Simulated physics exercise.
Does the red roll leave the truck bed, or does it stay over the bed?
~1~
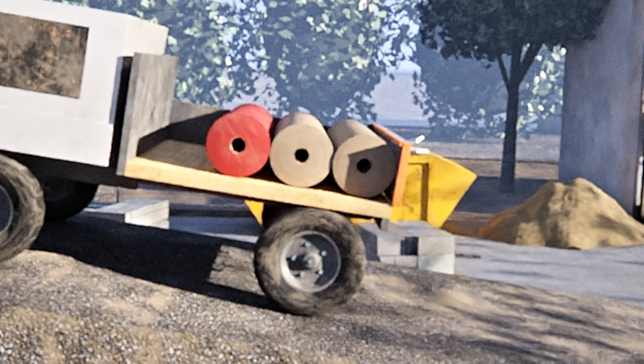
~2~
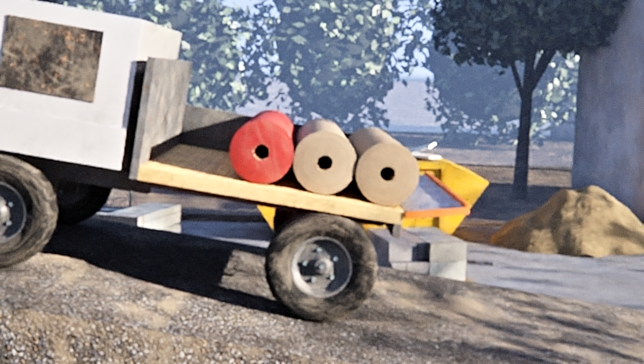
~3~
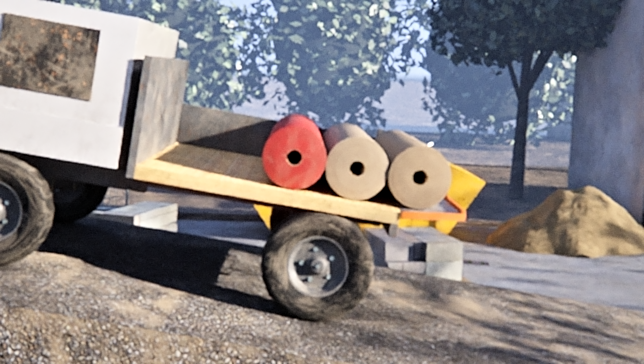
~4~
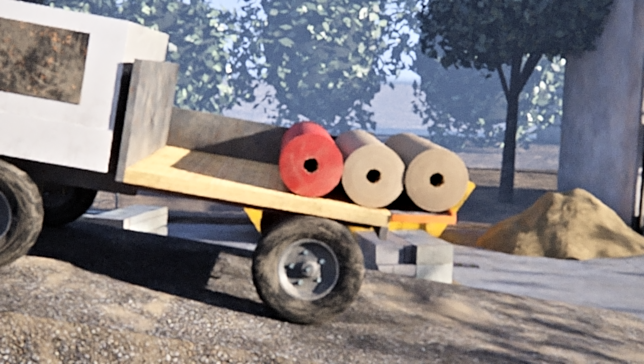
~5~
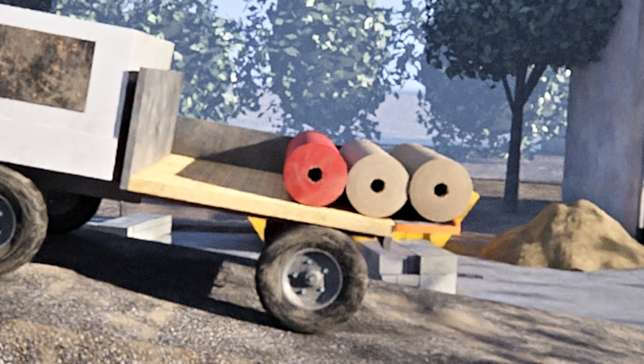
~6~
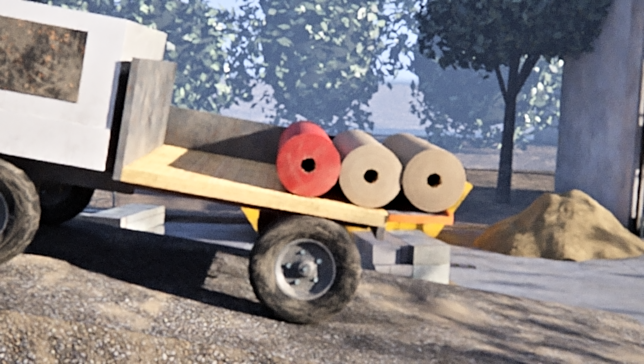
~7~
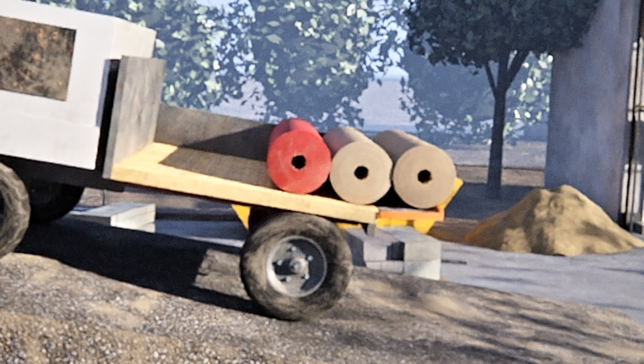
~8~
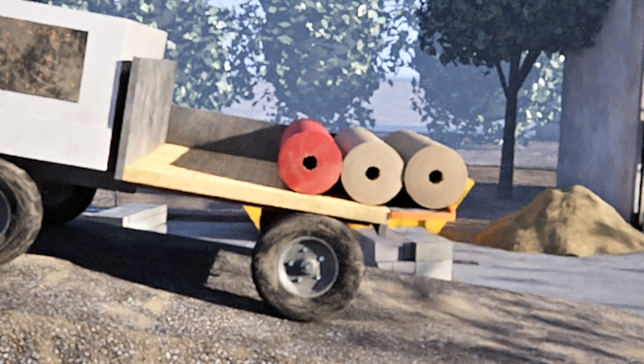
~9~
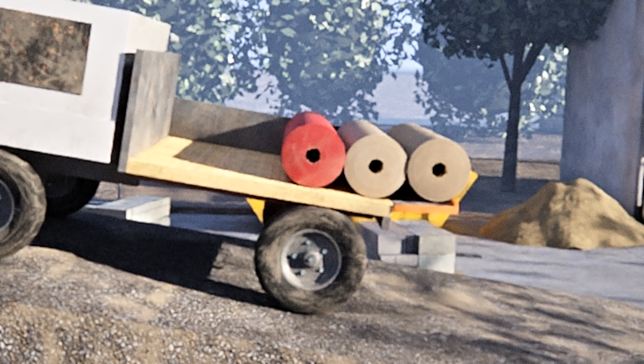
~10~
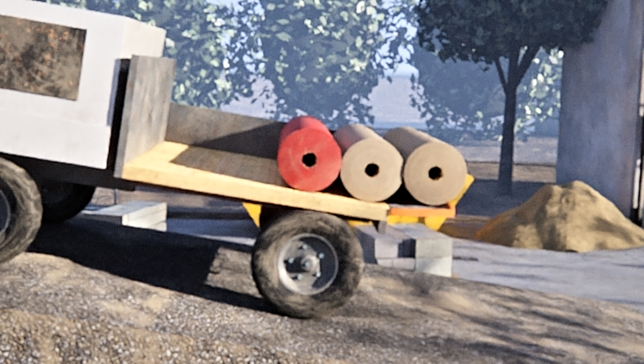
The red roll stays over the bed, resting to the left of the two tan rolls.
